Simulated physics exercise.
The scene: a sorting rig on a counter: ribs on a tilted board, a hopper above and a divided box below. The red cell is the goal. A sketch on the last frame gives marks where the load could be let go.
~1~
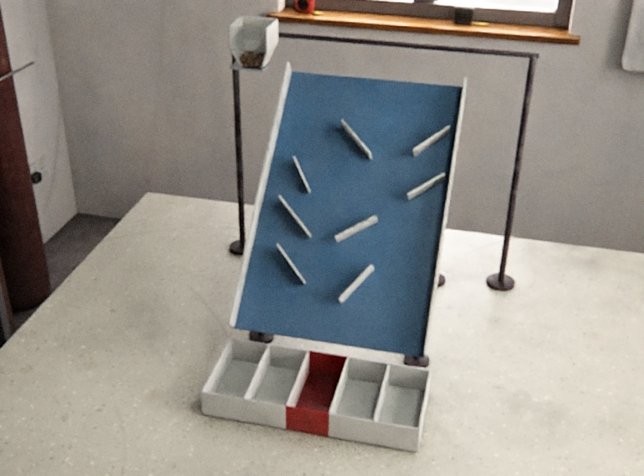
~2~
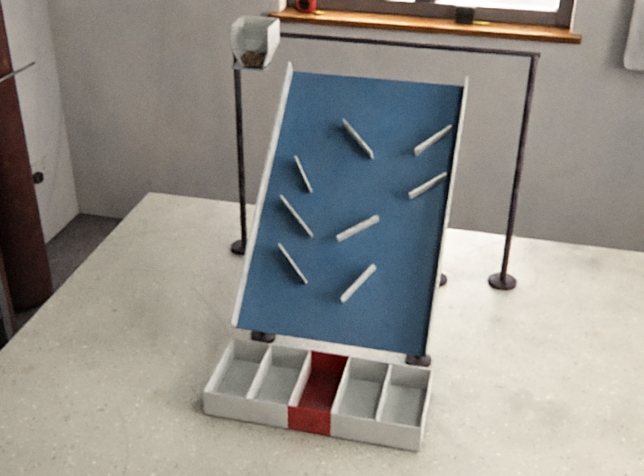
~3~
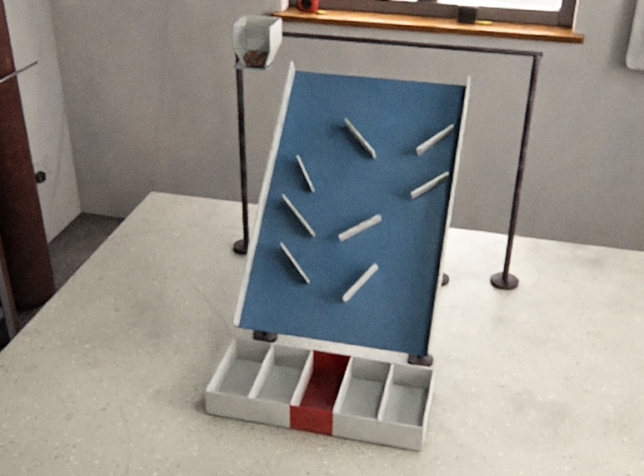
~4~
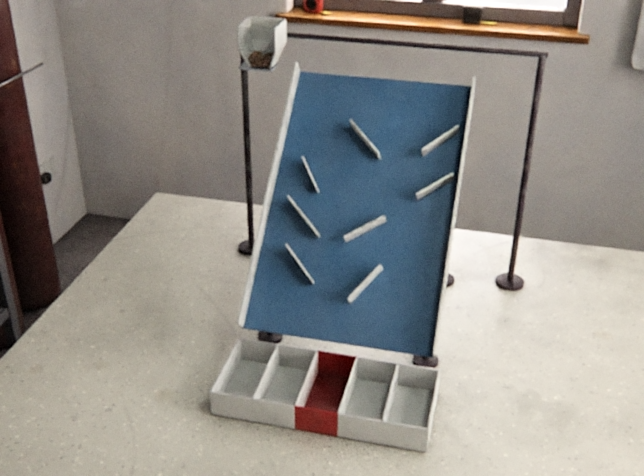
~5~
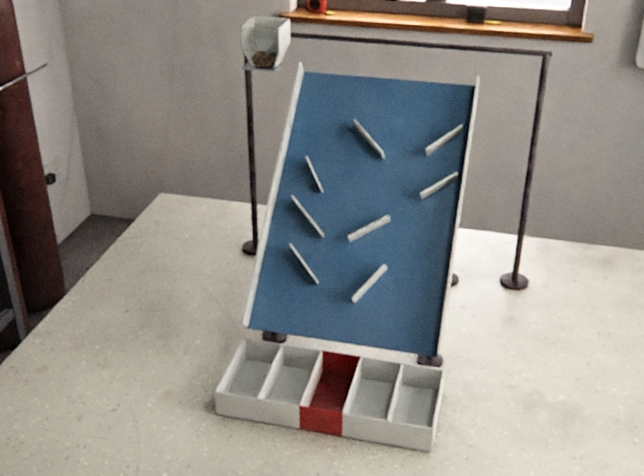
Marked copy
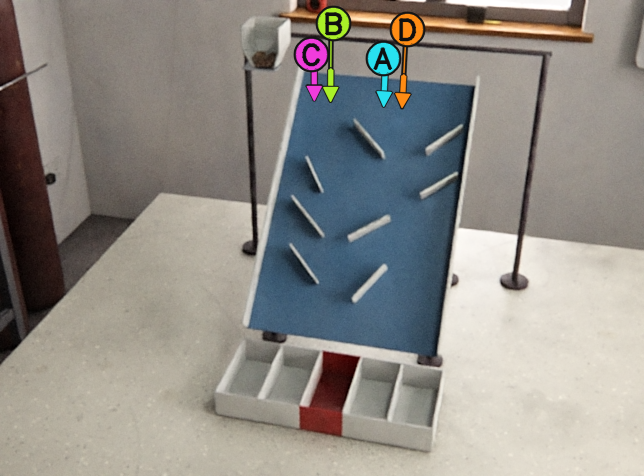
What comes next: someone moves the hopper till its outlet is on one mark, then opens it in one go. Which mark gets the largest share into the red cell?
Mark B does it best.
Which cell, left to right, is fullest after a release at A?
The fifth.
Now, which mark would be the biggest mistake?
A.
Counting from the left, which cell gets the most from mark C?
The first.
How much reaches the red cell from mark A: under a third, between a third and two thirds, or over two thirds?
Under a third.
On the marked copy, mark A meets the board at (383, 101); mark B meets the board at (330, 96); mark C meets the board at (314, 95); mark D meets the board at (402, 102).
With A, a small part in the red cell, most in other cells, a small part outside the box.
With B, about half in the red cell, about half in other cells, a stray few outside the box.
With C, about a quarter in the red cell, most in other cells.
With D, a small part in the red cell, most in other cells, a small part outside the box.
